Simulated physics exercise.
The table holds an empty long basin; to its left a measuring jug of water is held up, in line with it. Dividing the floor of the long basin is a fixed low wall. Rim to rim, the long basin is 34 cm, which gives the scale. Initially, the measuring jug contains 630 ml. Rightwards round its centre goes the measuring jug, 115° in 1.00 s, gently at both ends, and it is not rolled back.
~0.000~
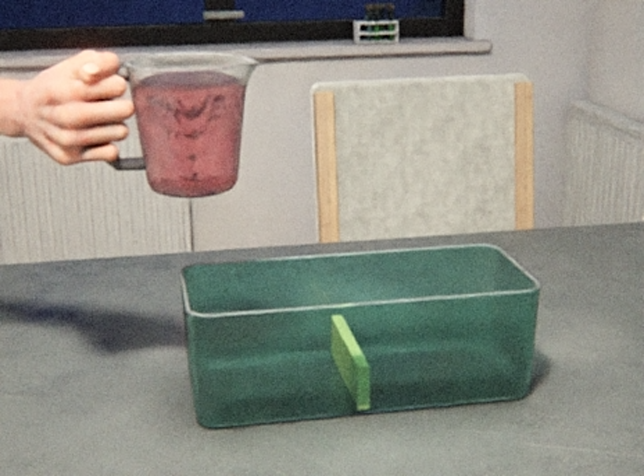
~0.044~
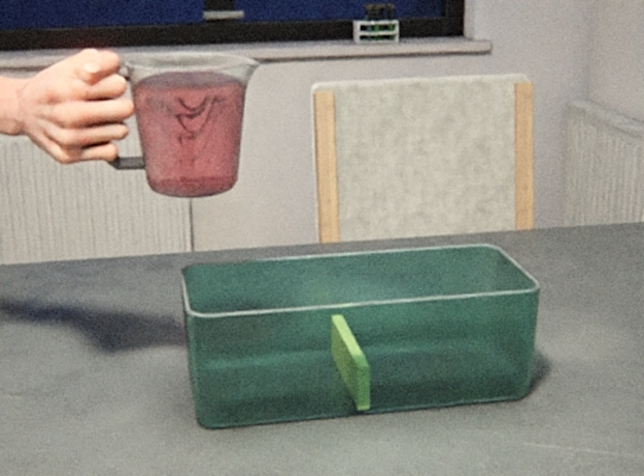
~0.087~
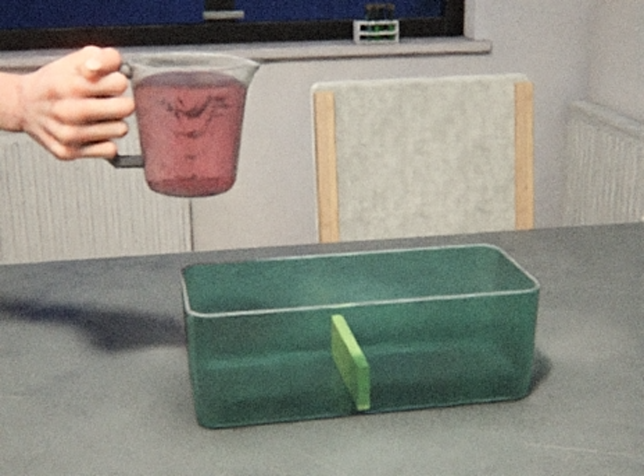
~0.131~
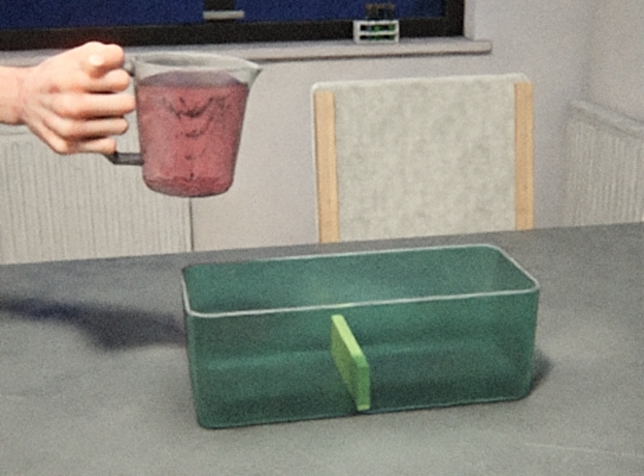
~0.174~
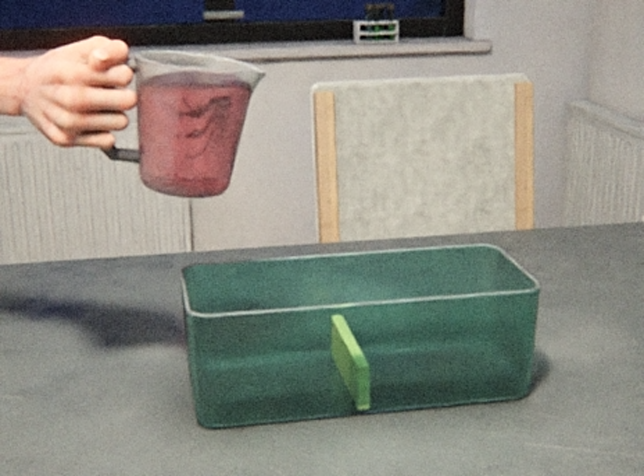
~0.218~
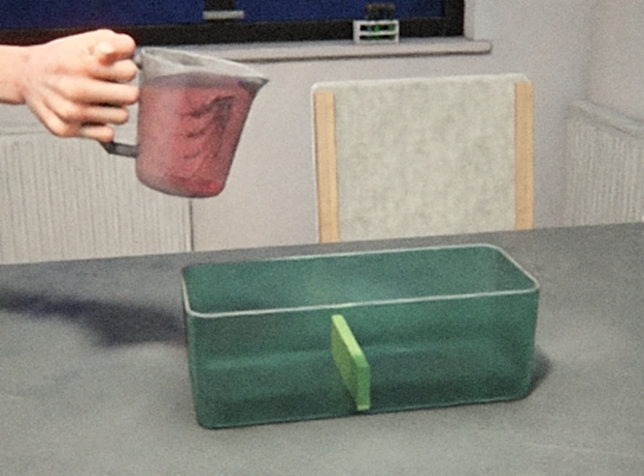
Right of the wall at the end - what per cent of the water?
Near 34 per cent.
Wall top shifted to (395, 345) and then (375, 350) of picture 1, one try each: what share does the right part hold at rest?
The first gives near 10 per cent and the second near 10 per cent.
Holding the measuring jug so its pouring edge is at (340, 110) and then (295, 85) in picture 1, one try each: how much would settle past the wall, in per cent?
The first try gives 95 percent and the second 70 percent.
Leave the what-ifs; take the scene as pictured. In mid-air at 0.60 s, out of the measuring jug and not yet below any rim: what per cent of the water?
It comes to roughly 24 per cent.
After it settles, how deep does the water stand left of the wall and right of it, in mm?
Left 18 mm, right 10 mm.
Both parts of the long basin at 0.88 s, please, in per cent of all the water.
Near 36 on the left, 32 on the right.
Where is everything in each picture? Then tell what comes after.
It leans 0°; its right rim is at (257, 61); the water meets the walls at (134, 82) and (243, 78); the long basin's rim runs from (185, 291) to (518, 267); the wall's top is at (349, 340), in the first frame.
It leans 1°; its right rim is at (258, 62); the water meets the walls at (134, 82) and (243, 79), in the second frame.
It leans 2°; its right rim is at (260, 63); the water meets the walls at (135, 81) and (244, 79), in the third frame.
It leans 5°; its right rim is at (262, 67); the water meets the walls at (136, 81) and (247, 81), in the fourth frame.
It leans 8°; its right rim is at (266, 71); the water meets the walls at (139, 81) and (251, 81), in the fifth frame.
It leans 13°; its right rim is at (270, 78); the water meets the walls at (143, 83) and (256, 81), in the sixth frame.
By 0.60 s the tilt is 76° and 70 per cent is still to pour, 2 is left of the wall and 4 right of it.
By 0.88 s the tilt is 111° and 11 per cent is still to pour, 37 is left of the wall and 33 right of it.
By 1.18 s the tilt is 115° and 0 per cent is still to pour, 63 is left of the wall and 33 right of it.
By 1.50 s the tilt is 115° and 0 per cent is still to pour, 62 is left of the wall and 34 right of it.
At rest 63 per cent lies left of the wall, 34 right of it and 3 outside.
